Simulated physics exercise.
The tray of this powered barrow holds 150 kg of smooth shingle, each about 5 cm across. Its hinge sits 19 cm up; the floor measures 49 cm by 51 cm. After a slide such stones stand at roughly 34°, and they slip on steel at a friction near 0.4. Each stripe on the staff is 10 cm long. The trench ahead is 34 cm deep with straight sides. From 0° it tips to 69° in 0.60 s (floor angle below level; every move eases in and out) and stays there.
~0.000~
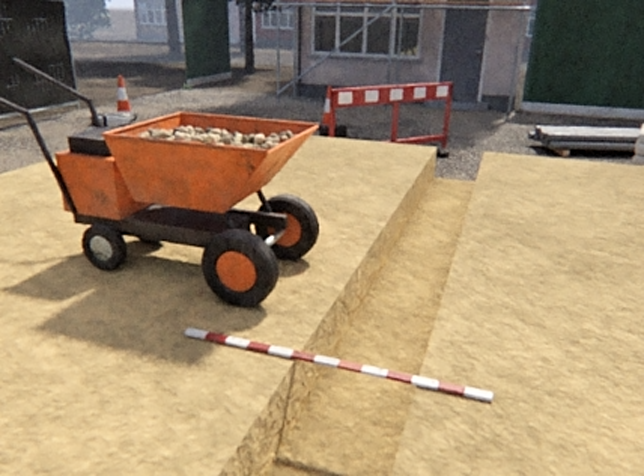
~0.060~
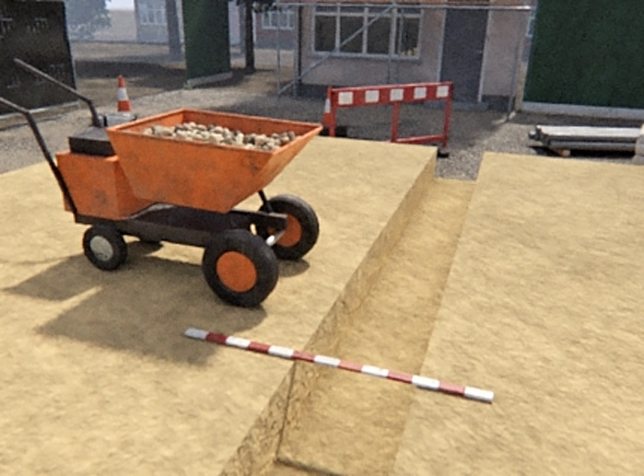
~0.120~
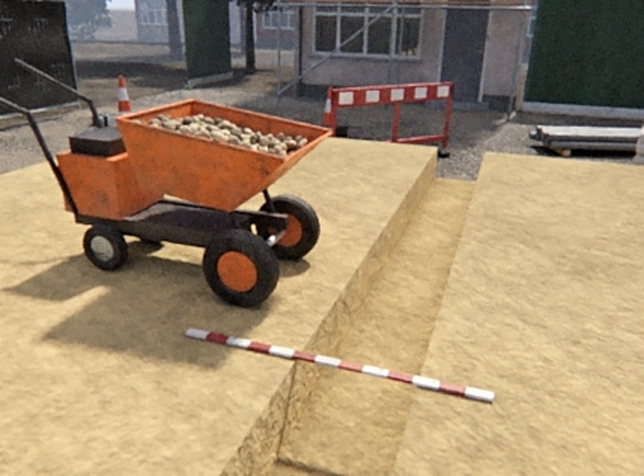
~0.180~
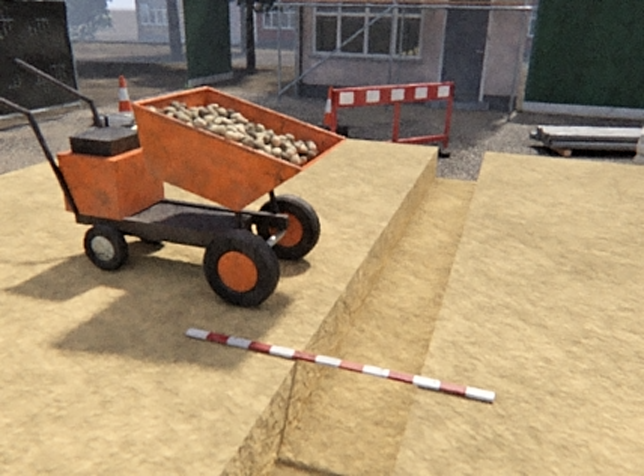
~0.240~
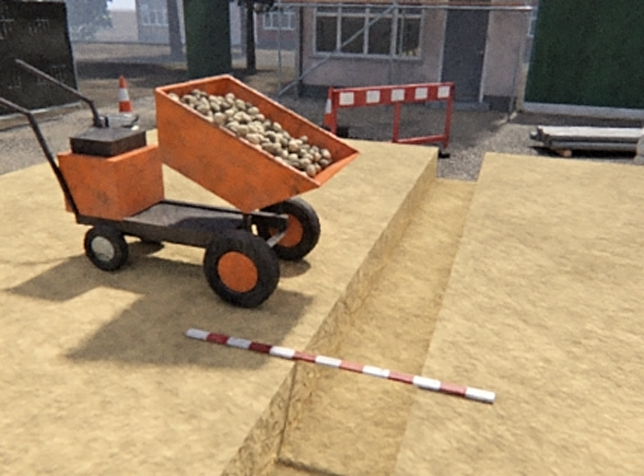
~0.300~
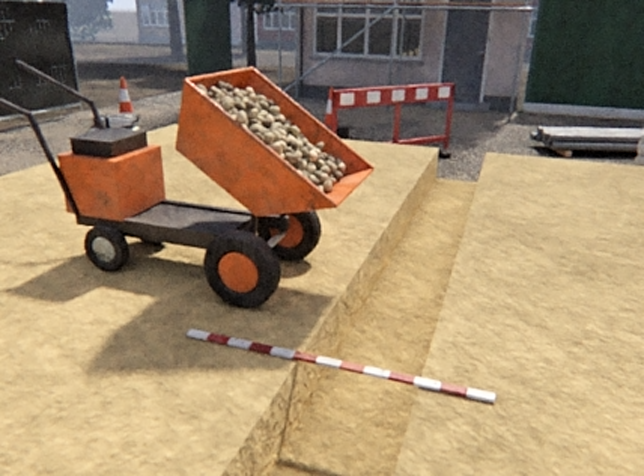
Orange powered barrow tilting its tray of smooth stones steadily forward to the right, beside a straight-sided trench and red-and-white staff.
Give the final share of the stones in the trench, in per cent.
Roughly 51 per cent ends in the trench.
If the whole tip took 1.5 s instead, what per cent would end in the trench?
It would be near 80 per cent.
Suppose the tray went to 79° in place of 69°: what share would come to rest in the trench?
It would be near 60 per cent.
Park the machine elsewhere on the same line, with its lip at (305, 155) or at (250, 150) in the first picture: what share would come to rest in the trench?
Near 20 per cent from the first place, 70 from the second.
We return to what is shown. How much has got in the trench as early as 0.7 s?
About 30 per cent by then.
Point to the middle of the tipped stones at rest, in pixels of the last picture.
Their middle is at about (432, 343).
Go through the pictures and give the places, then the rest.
The first picture shows lip at (268, 152), floor tilted 0°, highest stones at (226, 138).
The second picture shows lip at (272, 154), floor tilted 2°, highest stones at (197, 132); the stones move at 0.5 m/s on average.
In the third picture, the tray is at 7°, its lip at (284, 160); the top of the load is at (190, 122); the stones move at 1.0 m/s on average.
In the fourth picture, the tray is at 15°, its lip at (301, 170); the top of the load is at (200, 112); the stones move at 1.4 m/s on average.
In the fifth picture, the tray is at 24°, its lip at (319, 186); the top of the load is at (215, 101); the stones move at 1.6 m/s on average.
The sixth picture shows lip at (336, 206), floor tilted 34°, highest stones at (236, 94); the stones move at 1.7 m/s on average.
After 0.4 s the floor is at 58°; 100 % in the tray; the foremost stones are at (363, 225).
After 0.7 s the floor is at 69°; 68 % in the tray, 29 % in the trench, 4 % past the trench; the foremost stones are at (455, 321).
After 1.0 s the floor is at 69°; 13 % in the tray, 39 % in the trench, 49 % past the trench; the foremost stones are past the picture's edge.
After 3.0 s the floor is at 69°; 0 % in the tray, 51 % in the trench, 49 % past the trench; the foremost stones are past the picture's edge.
